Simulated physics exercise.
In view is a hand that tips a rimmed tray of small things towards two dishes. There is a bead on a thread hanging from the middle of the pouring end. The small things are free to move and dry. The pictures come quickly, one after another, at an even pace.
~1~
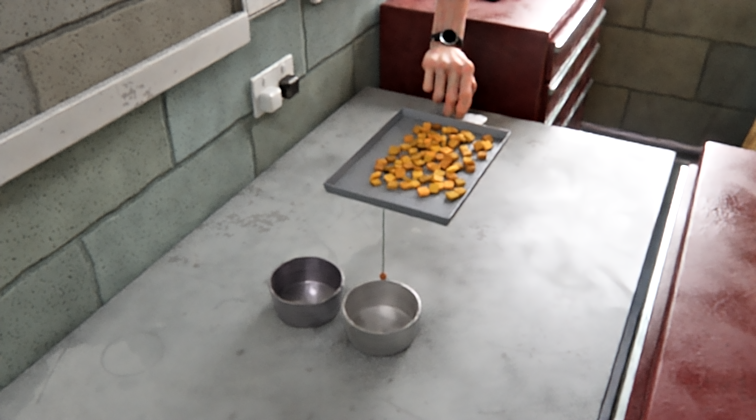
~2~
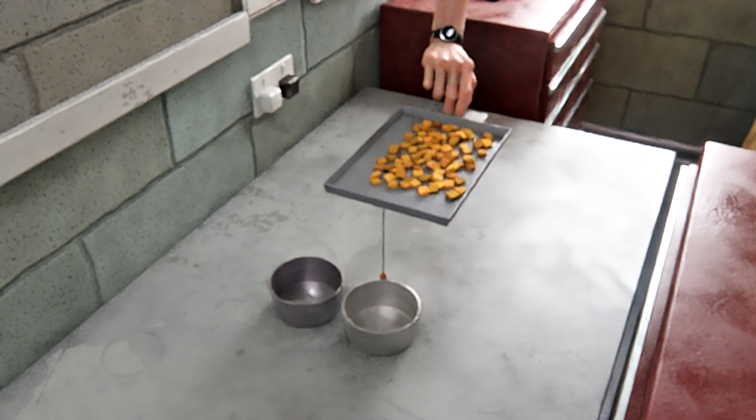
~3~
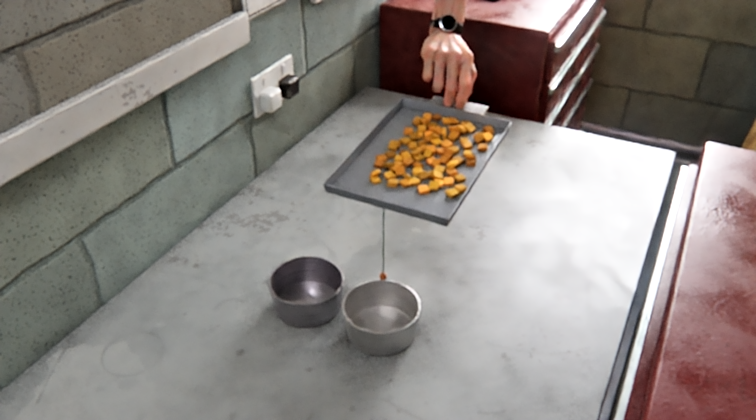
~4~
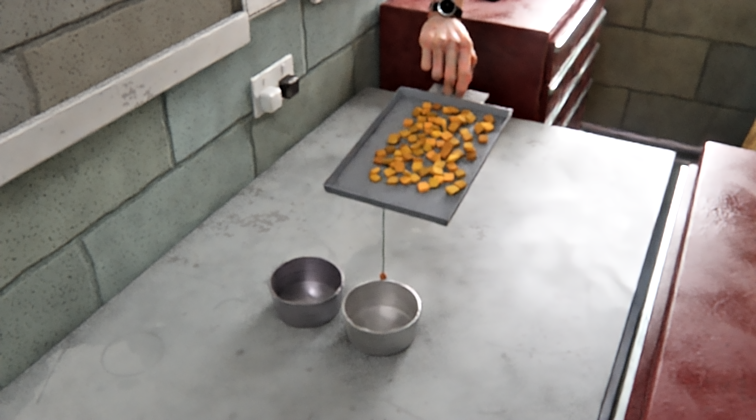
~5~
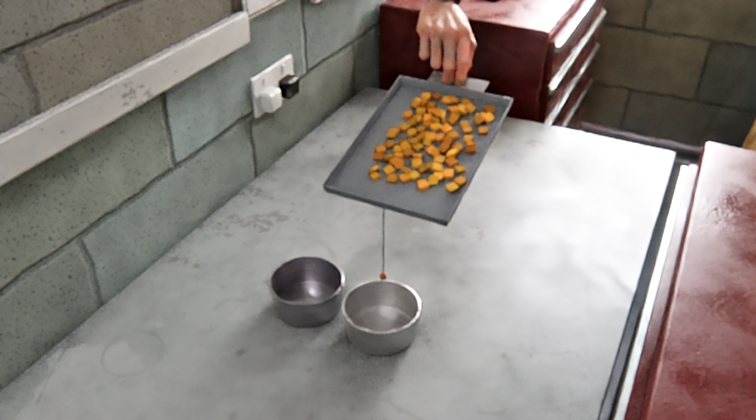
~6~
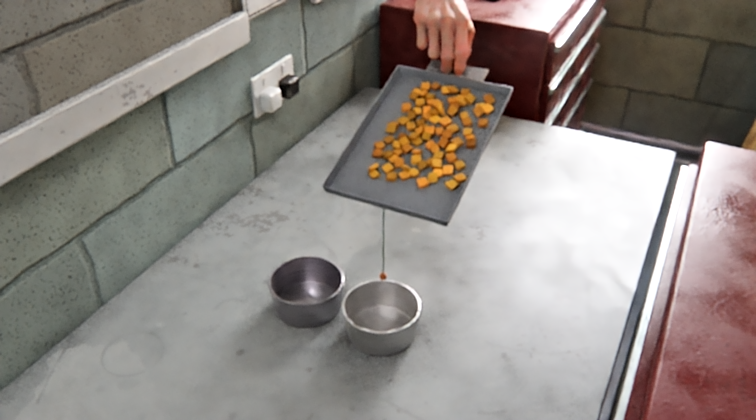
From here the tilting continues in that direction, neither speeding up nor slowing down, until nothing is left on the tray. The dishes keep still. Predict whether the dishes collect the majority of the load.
They do collect the majority.
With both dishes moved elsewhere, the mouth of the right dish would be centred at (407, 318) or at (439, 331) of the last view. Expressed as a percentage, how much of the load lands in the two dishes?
Trial 1 about 80 %, trial 2 about 70 %.
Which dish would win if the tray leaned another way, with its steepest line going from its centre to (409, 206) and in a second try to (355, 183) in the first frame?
Note: Place 1, the dish at the right; place 2, the dish at the left.
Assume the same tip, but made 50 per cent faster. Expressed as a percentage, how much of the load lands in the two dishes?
Roughly 60 percent.
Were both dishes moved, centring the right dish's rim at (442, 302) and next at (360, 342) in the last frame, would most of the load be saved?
The first place gets a lesser share, the second a lesser share.
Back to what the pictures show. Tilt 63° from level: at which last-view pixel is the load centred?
Look around (390, 191) in the last picture.
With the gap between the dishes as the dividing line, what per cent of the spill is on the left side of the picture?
Roughly 30 in a hundred.
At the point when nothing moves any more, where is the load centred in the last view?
I'd place the middle at about (373, 334).
Soon, tray tipped steeply; nearly all on the tray; a small part in the air.
A while on, tray tipped past a quarter turn; about two thirds on the tray; a small part in the right dish; a stray few in the left dish; a small part outside both; a stray few in the air.
Towards the end, tray tipped past a quarter turn; about half in the right dish; a small part in the left dish; about a third outside both.
Finally, tray tipped past a quarter turn; about half in the right dish; a small part in the left dish; about a third outside both.
